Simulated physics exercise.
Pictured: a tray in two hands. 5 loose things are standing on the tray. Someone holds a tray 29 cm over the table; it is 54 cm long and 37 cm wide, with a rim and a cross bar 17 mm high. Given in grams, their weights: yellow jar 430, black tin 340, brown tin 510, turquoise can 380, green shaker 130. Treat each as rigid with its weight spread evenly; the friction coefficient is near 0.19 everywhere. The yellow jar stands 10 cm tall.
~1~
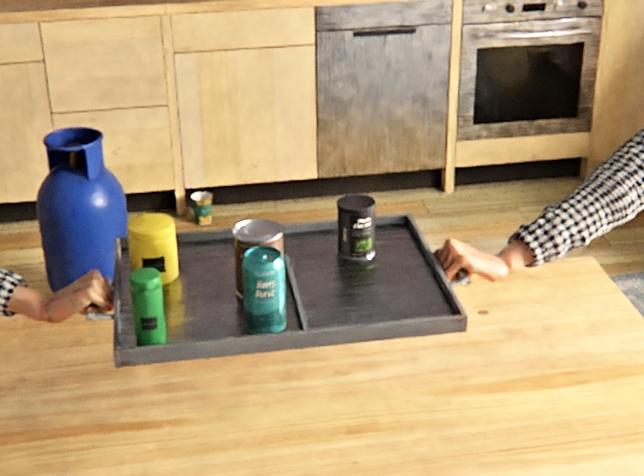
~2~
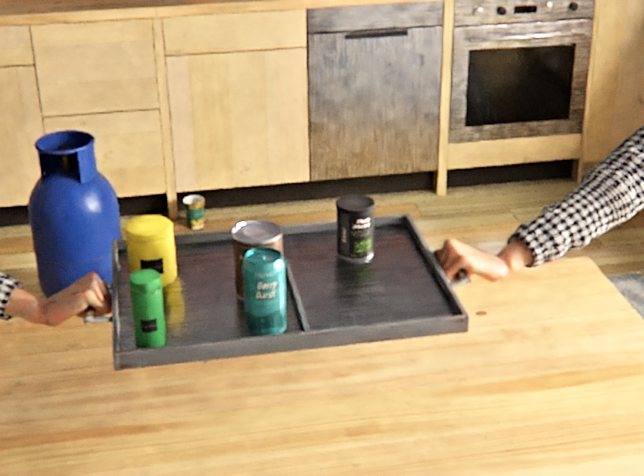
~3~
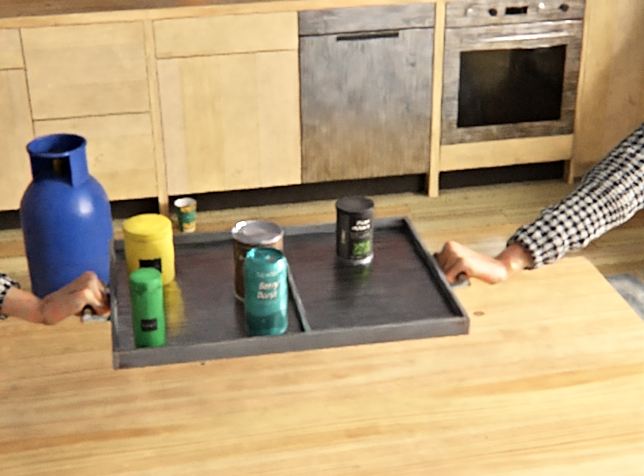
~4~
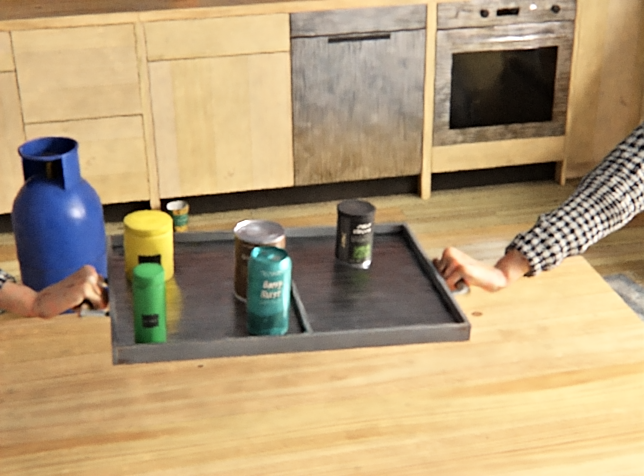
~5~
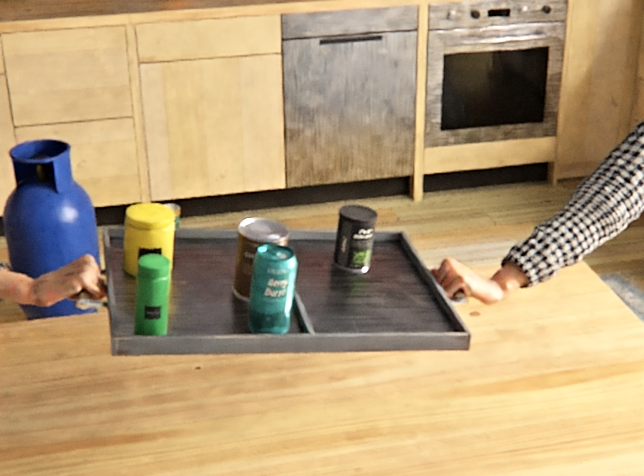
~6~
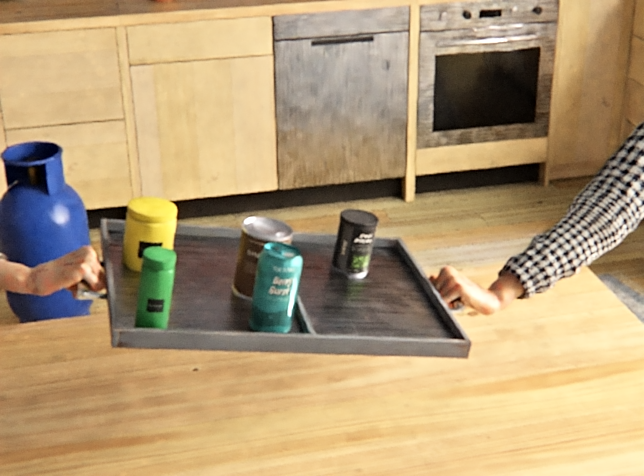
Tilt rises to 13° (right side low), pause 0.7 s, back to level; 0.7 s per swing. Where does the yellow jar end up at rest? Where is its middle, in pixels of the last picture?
Near (253, 244).
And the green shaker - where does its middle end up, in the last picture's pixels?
Its middle settles close to pixel (245, 305).
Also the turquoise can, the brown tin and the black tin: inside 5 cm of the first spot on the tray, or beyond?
Here is how it goes: The turquoise can remains near its start; next, the brown tin remains near its start; last, the black tin moves off.
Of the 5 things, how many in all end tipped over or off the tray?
Count: 0.
Then, 0.50 s past the last view, tray tilted 13°, right edge down; yellow jar shifted 5 cm near (182, 233); green shaker shifted 5 cm; black tin shifted 4 cm.
Then, 0.80 s past the last view, tray tilted 13°, right edge down; yellow jar shifted 13 cm near (229, 238); green shaker shifted 14 cm; black tin shifted 8 cm.
Finally, not toppled but over 5 cm from the start, yellow jar, black tin and green shaker; the other 2 still in place (within 5 cm). In the last view, yellow jar near (253, 244).
